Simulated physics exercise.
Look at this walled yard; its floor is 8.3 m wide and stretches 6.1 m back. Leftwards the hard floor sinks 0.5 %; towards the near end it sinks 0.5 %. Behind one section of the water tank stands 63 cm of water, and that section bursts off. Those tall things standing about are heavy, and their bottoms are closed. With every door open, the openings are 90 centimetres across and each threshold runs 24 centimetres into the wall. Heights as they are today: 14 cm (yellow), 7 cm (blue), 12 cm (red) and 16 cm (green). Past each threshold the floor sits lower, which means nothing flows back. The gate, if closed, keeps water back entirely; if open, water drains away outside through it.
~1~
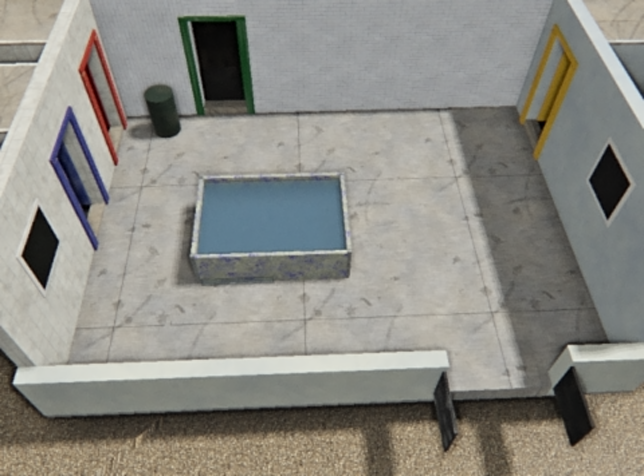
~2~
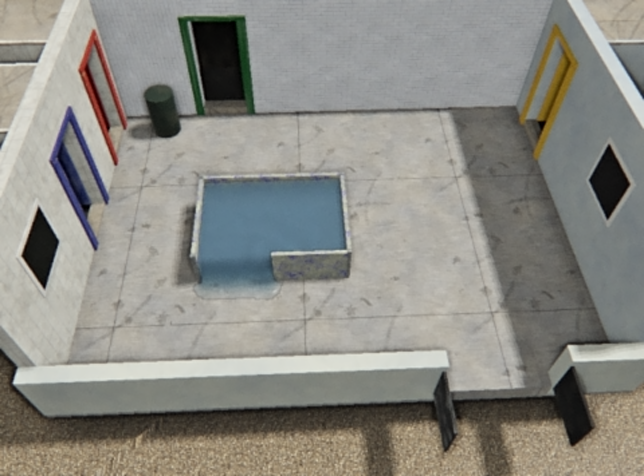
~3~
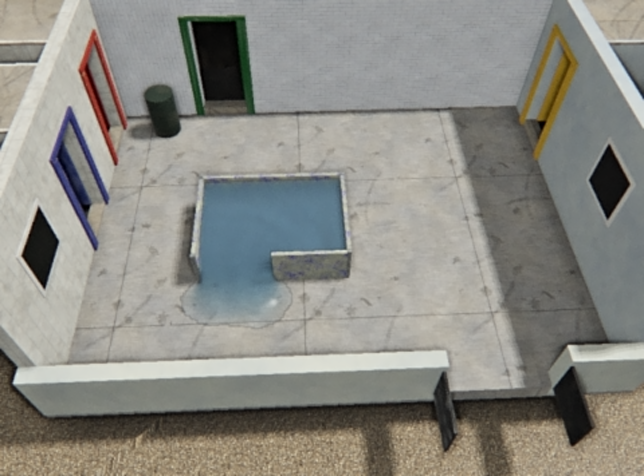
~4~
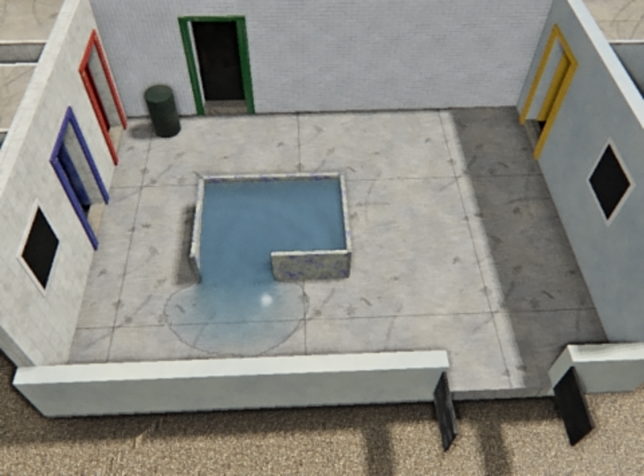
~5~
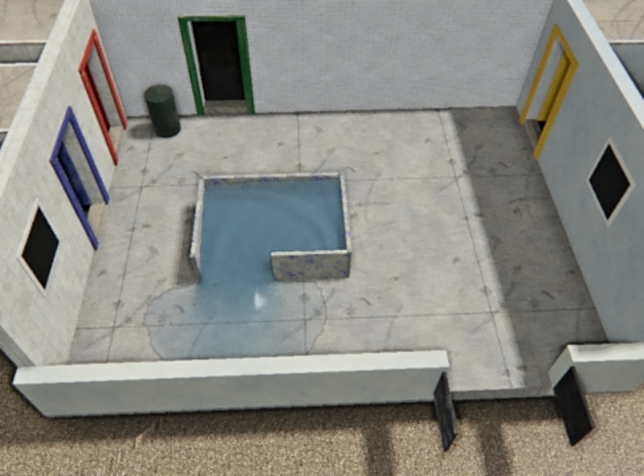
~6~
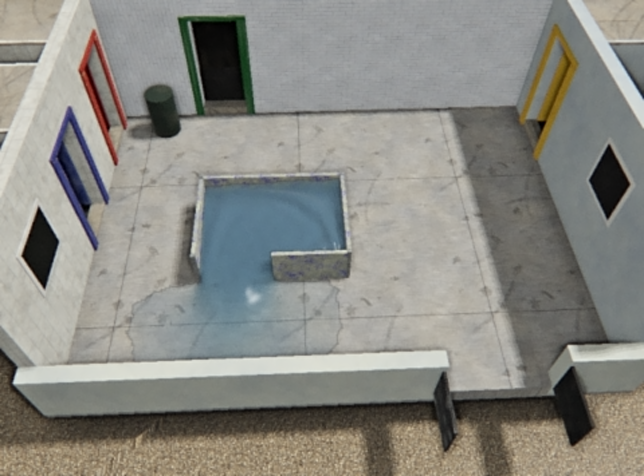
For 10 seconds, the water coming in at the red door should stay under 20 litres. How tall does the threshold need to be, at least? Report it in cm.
Close to 9.5 cm is just enough.
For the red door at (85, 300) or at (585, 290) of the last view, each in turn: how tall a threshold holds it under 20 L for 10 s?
First place around 12.5 cm, second around 6.5 cm.
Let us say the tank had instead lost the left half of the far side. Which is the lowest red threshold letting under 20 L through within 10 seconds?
In that case about 20 cm.
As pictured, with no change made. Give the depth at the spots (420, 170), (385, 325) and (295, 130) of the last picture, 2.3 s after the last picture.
Around 0 cm, 4 cm and 0 cm.
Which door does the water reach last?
Last in order comes the yellow door.
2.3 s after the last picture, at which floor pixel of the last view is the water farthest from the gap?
In the last picture, around (596, 369).
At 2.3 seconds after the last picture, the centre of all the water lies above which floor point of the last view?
Near (242, 294).
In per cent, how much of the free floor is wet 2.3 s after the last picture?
About 40 per cent.
Then, 0.7 s after the last picture water covers 10 % of the floor, deepest (42 cm) near (223, 385); it has not reached the red door.
Then, 2.3 s after the last picture water covers 40 % of the floor, deepest (34 cm) near (61, 392); it has not reached the red door.
Then, 9.3 s after the last picture water covers 95 % of the floor, deepest (11 cm) near (108, 198); 9 cm at the red door, 5 litres in over its 12 cm threshold.
At the red door as built, the water peaked near 14 cm, 6.3 s after the last picture.
With a threshold of 7.5 cm, 40 litres would have come in within the 10 s; with 10.5 cm, 13 litres. So under 20 litres takes about 9.5 cm.
